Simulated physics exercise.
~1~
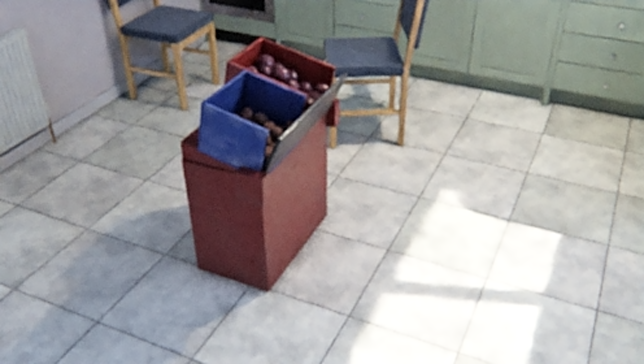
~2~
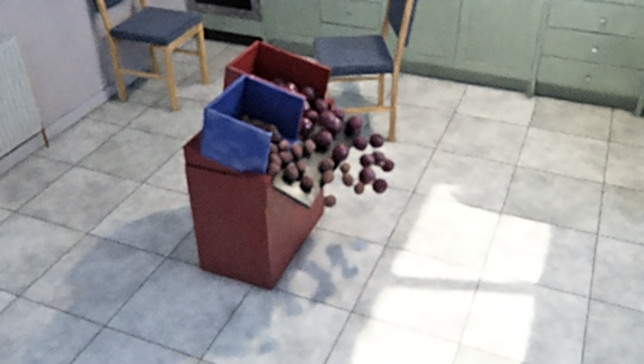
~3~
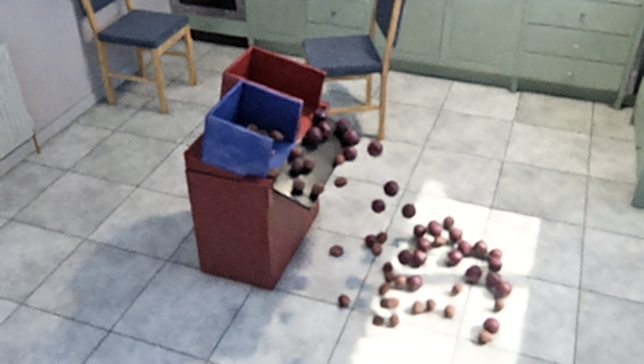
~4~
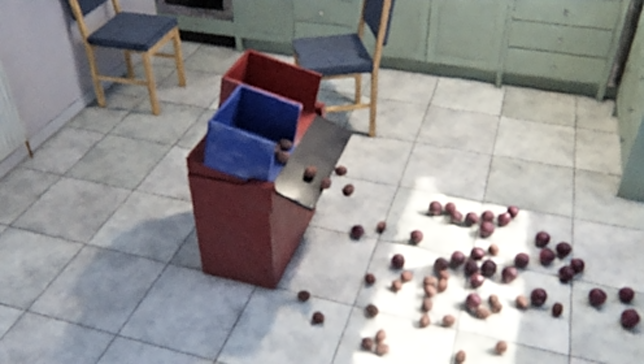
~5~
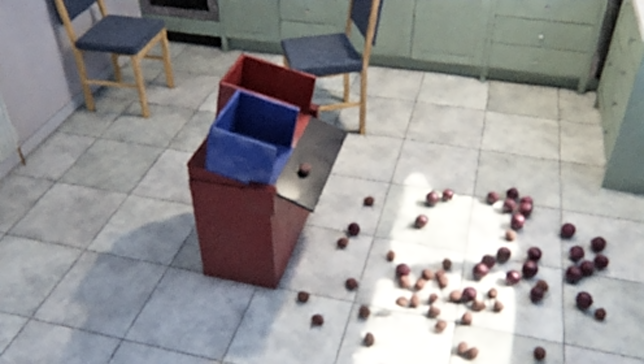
At the start, a red bin and a blue bin filled with round, dark red and brownish vegetables rest on a red stand in a tiled kitchen, with two chairs behind. The flap at their low end swings down, and the produce begins tumbling out to the right. A stream pours over the lowered flap, dropping to the floor and bouncing into a sunlit patch. As the view drifts slightly sideways, the red bin empties and the last pieces trickle from the blue one. Finally, dark and brownish pieces lie scattered widely across the tiles, with one still on the flap.
